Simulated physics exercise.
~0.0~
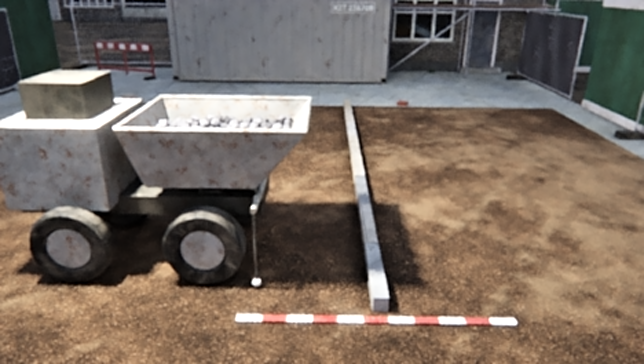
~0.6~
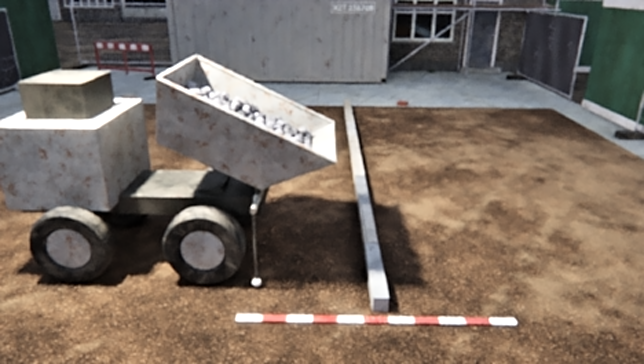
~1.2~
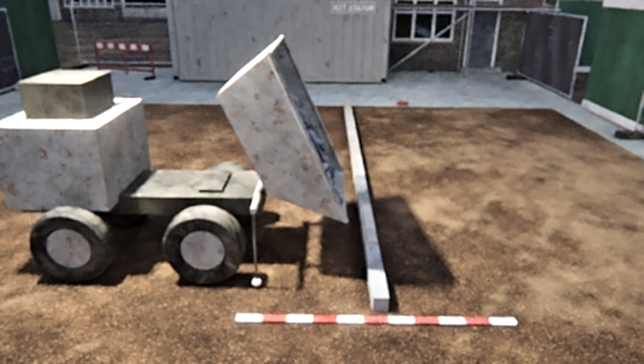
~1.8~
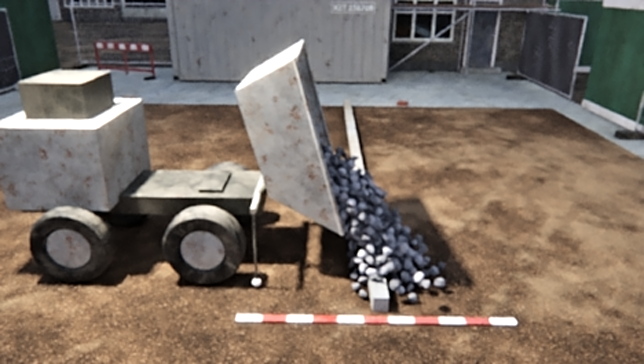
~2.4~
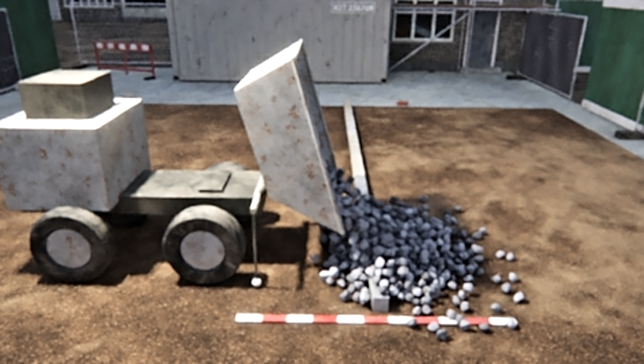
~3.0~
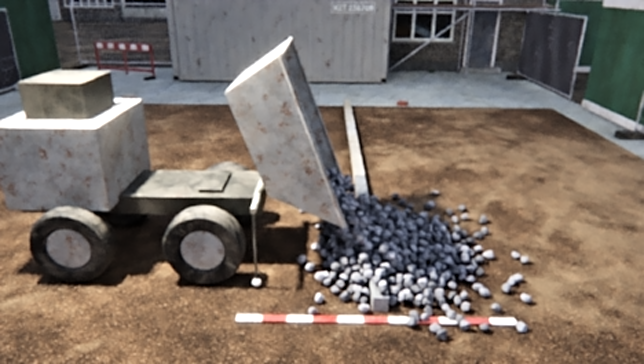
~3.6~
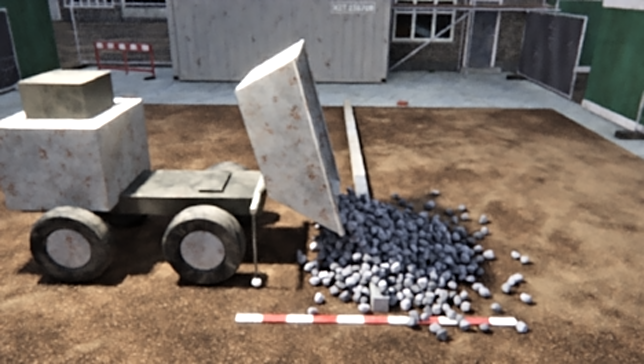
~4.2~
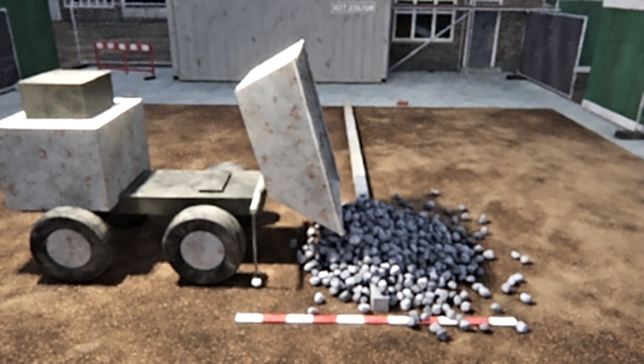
On a yard of brown earth, seen from slightly above, a pale, blocky dumper stands at the left, with a grey container, fencing and green panels behind. Its open skip holds grey stones, facing a low pale kerb that runs away from the viewer, with a red and white striped staff lying in front. The skip tips steeply to the right, and the stones pour out over the kerb. It rocks back slightly and forward again as the last ones leave. The skip stays raised and empty beside a heap spread across both sides of the kerb, with a few stray stones around the staff.
